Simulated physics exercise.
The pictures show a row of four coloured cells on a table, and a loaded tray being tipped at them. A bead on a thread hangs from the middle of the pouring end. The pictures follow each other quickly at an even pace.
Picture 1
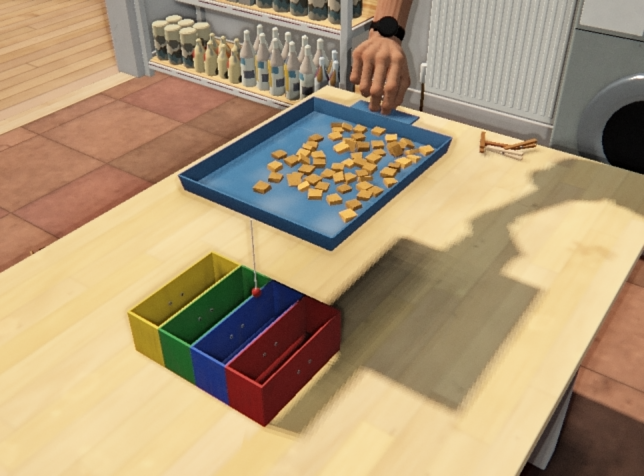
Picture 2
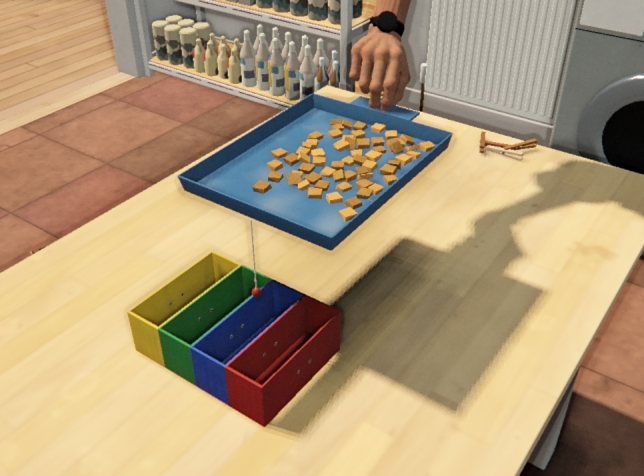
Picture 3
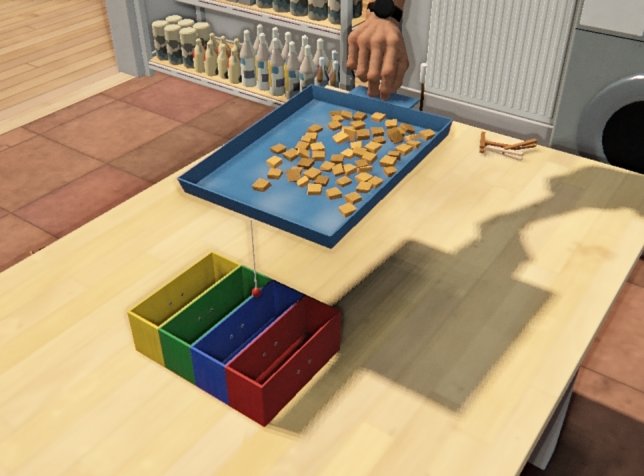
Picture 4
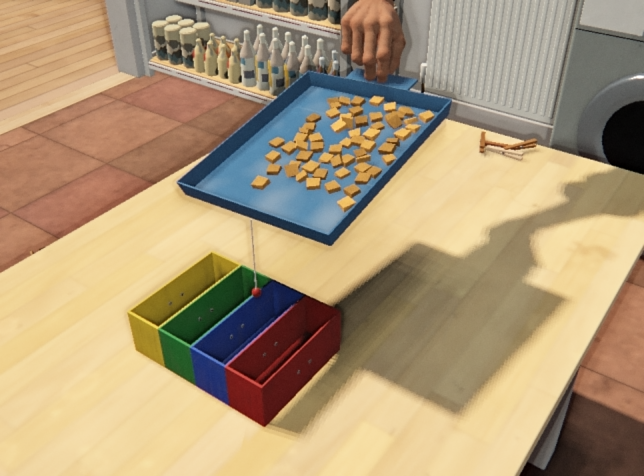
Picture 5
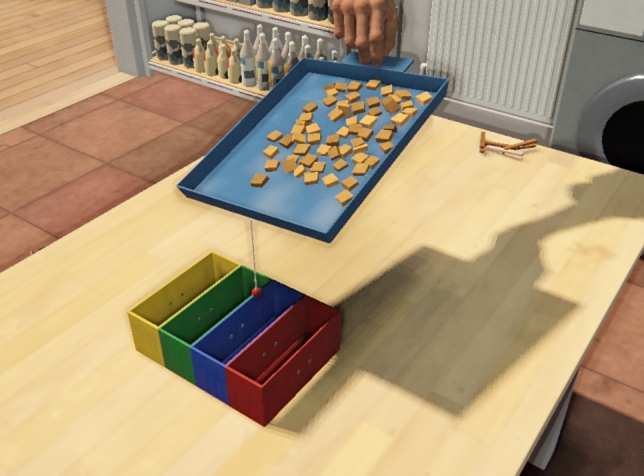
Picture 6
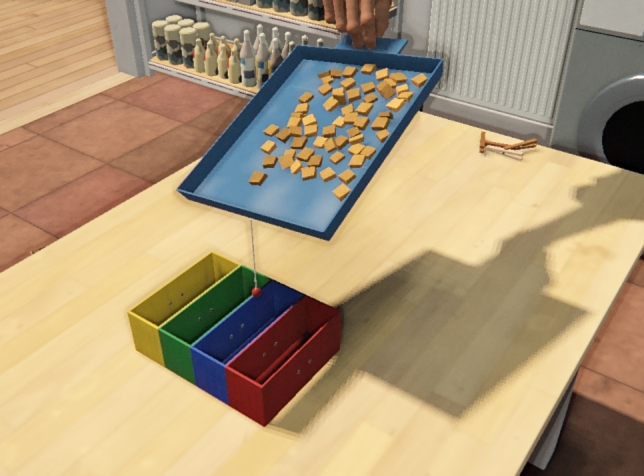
On a wooden table, a hand raising the far end of a blue tray of cereal squares beside four coloured cells.
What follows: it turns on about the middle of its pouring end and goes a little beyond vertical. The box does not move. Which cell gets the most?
The yellow cell gets the most.
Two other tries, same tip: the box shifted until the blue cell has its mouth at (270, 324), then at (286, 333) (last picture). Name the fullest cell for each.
The first try: The cell in yellow. The second: The yellow one.
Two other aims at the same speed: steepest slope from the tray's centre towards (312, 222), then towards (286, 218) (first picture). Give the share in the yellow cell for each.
The first gives 0 %, the second 0 %.
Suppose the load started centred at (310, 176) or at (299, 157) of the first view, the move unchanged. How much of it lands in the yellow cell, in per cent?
Near 30 % and 60 %.
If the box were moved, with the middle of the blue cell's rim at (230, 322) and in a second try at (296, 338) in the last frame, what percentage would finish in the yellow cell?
Near 40 % and 30 %.
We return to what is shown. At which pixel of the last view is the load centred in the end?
Close to (190, 324).
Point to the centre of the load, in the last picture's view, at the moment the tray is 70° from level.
Close to (224, 186).
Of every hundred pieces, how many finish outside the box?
Some 0 per cent.
Soon after the last picture, tray tipped steeply; nearly all on the tray; a stray few falling or outside the box.
A little later, tray tipped past a quarter turn; about a quarter on the tray; about a third in the yellow cell; a small part in the green cell; a stray few in the blue cell; about a quarter falling or outside the box.
Later still, tray tipped past a quarter turn; about two thirds in the yellow cell; about a quarter in the green cell; a small part in the blue cell; a small part falling or outside the box.
At rest, tray tipped past a quarter turn; about two thirds in the yellow cell; about a quarter in the green cell; a small part in the blue cell; none in the red cell; a small part outside the box.
